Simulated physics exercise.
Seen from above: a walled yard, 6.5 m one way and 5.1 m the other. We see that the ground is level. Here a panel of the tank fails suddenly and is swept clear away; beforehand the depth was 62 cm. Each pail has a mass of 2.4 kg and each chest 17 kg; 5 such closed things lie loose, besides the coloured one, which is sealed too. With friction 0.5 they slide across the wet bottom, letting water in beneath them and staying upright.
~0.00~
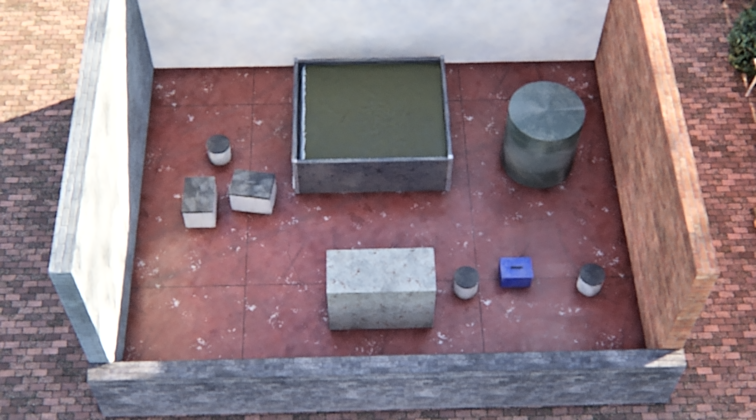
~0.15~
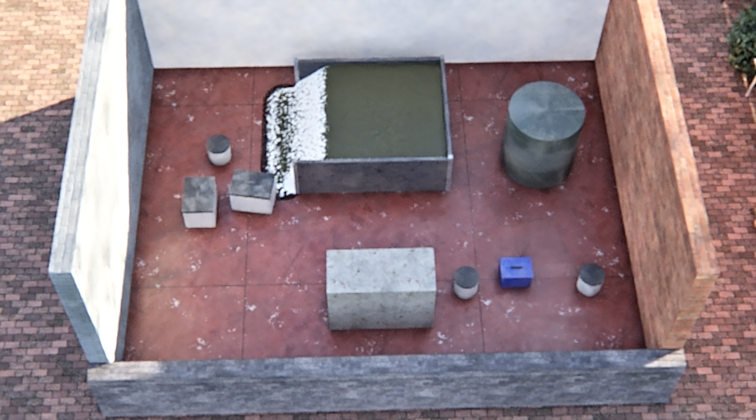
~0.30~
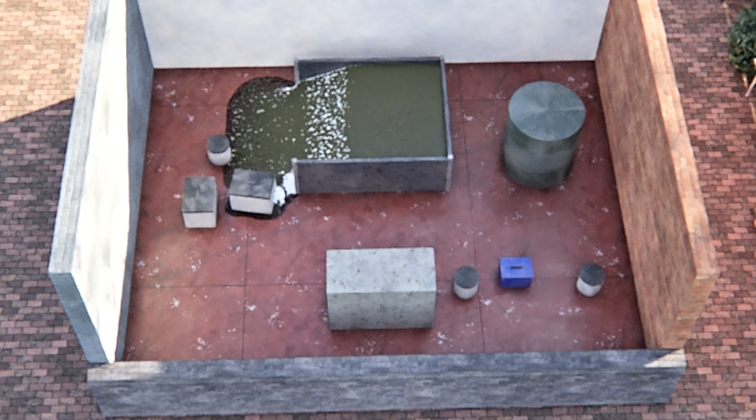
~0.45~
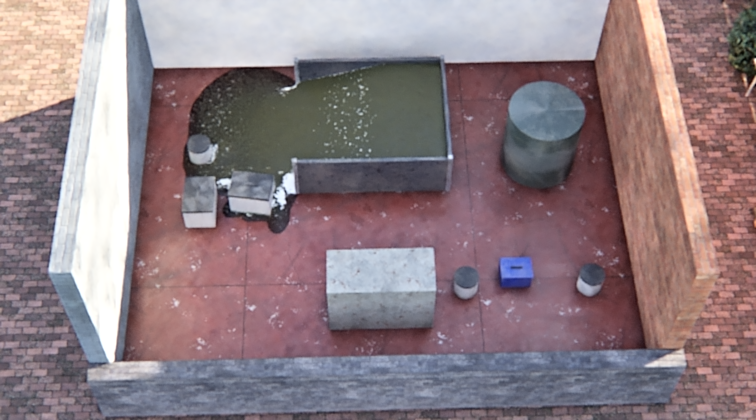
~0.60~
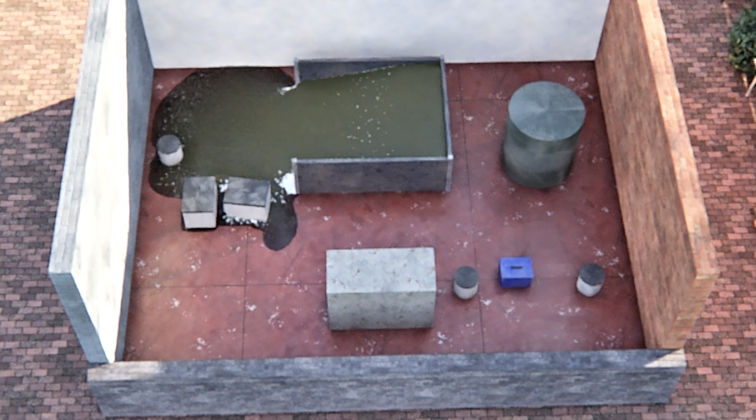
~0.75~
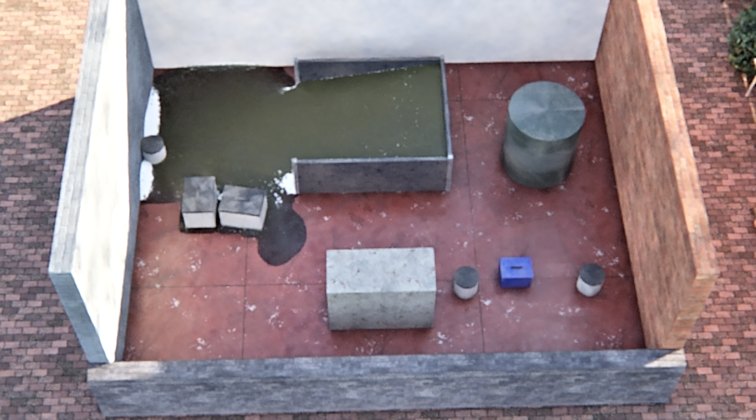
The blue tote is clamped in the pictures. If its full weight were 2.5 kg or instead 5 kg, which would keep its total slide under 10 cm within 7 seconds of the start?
Only 5 kg would.
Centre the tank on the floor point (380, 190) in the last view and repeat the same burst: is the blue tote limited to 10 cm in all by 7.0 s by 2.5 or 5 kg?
Well, then you need the heavier one.
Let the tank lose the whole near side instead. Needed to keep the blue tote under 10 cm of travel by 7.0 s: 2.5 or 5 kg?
In that case, both fall short.
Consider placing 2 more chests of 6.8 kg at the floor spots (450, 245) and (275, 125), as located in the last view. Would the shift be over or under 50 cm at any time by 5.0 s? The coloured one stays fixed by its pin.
Result, in order - below threshold; above threshold.
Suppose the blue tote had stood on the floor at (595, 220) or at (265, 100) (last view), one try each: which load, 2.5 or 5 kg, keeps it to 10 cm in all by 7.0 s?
Try 1: Both insufficient. Try 2: Both insufficient.
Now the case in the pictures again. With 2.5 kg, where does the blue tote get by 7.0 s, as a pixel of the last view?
About pixel (553, 243).
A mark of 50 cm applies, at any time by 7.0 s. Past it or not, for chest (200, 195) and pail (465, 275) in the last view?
Taking them as listed: Beyond and not beyond.
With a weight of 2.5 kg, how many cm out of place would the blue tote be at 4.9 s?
About 0 cm.
After 1.4 s the blue tote would be 0 cm from its start with 2.5 kg and 0 cm from its start with 5 kg; 0 cm of water round it then.
After 3.1 s the blue tote would be 0 cm from its start with 2.5 kg and 0 cm from its start with 5 kg; 0 cm of water round it then.
After 4.9 s the blue tote would be 0 cm from its start with 2.5 kg and 0 cm from its start with 5 kg; 1 cm of water round it then.
After 7.0 s the blue tote would be 60 cm from its start with 2.5 kg and 5 cm from its start with 5 kg; 2 cm of water round it then.
